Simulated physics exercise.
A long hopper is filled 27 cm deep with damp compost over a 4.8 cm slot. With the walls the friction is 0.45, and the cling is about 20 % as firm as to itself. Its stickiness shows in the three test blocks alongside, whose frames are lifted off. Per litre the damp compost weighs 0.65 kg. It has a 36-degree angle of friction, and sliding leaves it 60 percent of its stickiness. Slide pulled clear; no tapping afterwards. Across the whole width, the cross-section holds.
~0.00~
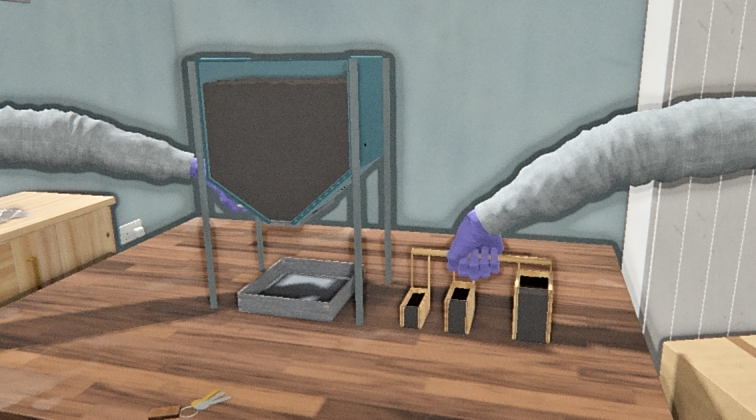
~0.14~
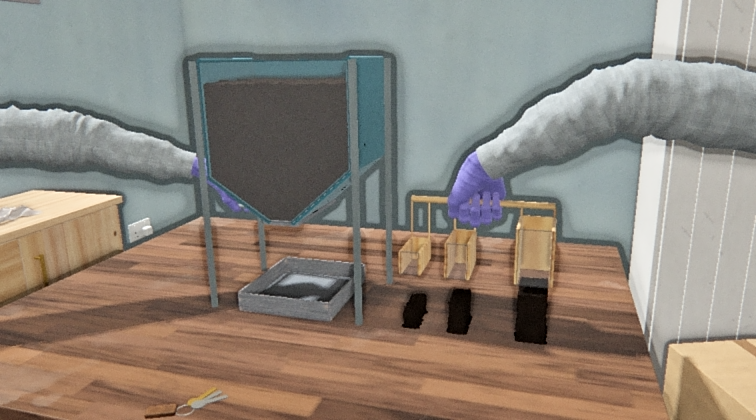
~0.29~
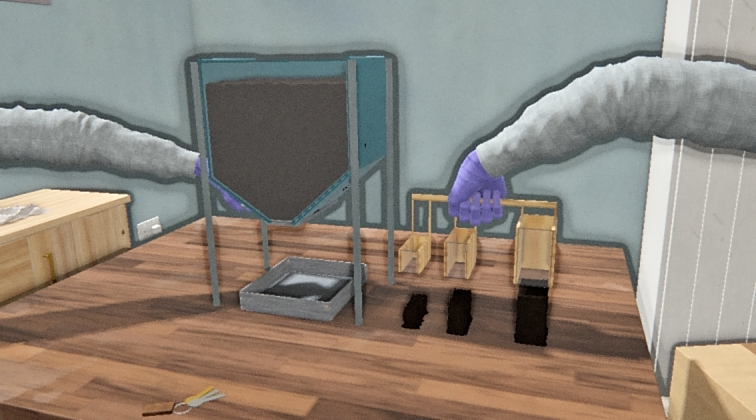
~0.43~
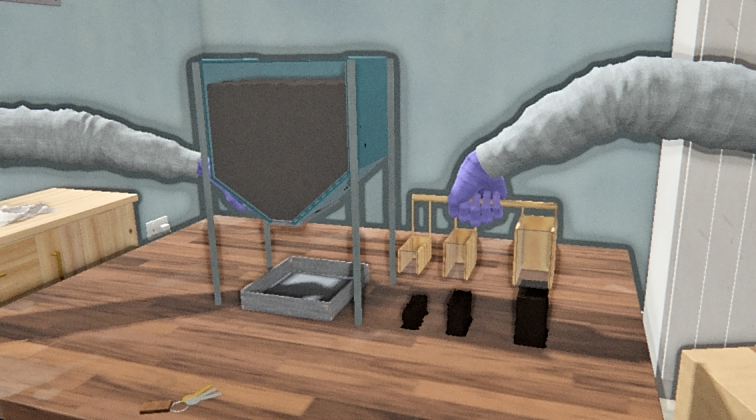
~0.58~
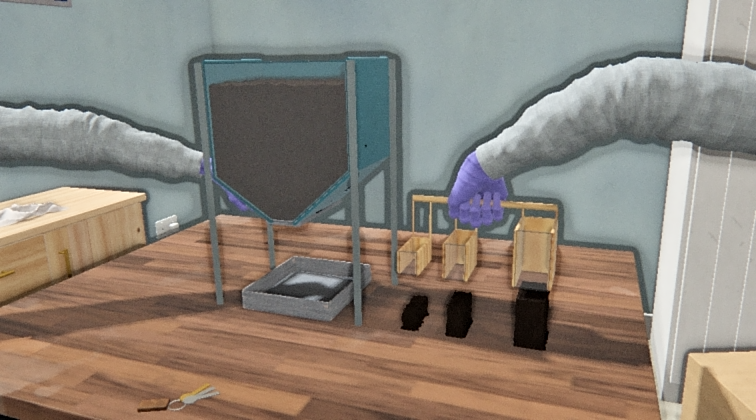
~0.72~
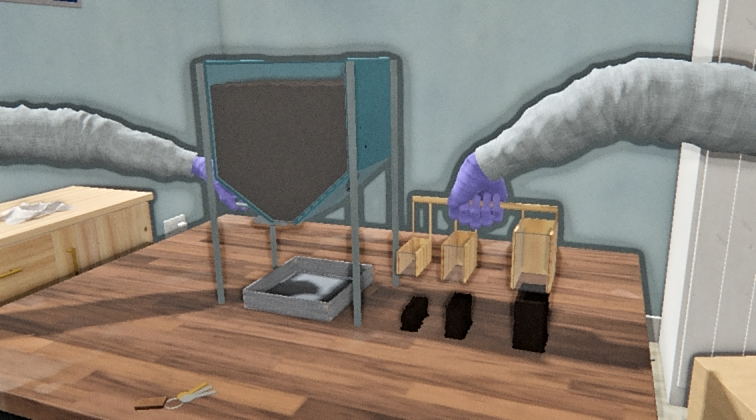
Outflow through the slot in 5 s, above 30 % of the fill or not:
Not above.
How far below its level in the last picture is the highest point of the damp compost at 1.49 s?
Roughly 0.0 cm.
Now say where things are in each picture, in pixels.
In the first picture, end of the slide at (270, 223), not yet moved; top of the damp compost at (269, 83); blocks stand 3.7 cm, 6.0 cm, 9.7 cm (left to right).
In the second picture, end of the slide at (270, 222), not yet moved; top of the damp compost at (269, 83); blocks stand 3.7 cm, 6.0 cm, 9.7 cm (left to right).
In the third picture, end of the slide at (270, 222), not yet moved; top of the damp compost at (269, 83); blocks stand 3.7 cm, 6.0 cm, 9.7 cm (left to right).
In the fourth picture, end of the slide at (271, 222), not yet moved; top of the damp compost at (270, 84); blocks stand 3.7 cm, 6.0 cm, 9.7 cm (left to right).
In the fifth picture, end of the slide at (272, 222), not yet moved; top of the damp compost at (270, 84); blocks stand 3.7 cm, 6.0 cm, 9.7 cm (left to right).
In the sixth picture, end of the slide at (259, 221), moved 3.1 cm; top of the damp compost at (271, 85); blocks stand 3.7 cm, 6.0 cm, 9.7 cm (left to right).
After 1.07 s, 0 % has run out.
After 1.49 s, 0 % has run out.
After 1.90 s, 0 % has run out.
After 2.32 s, 0 % has run out.
After 5.62 s, at the end, 0 % has run out.
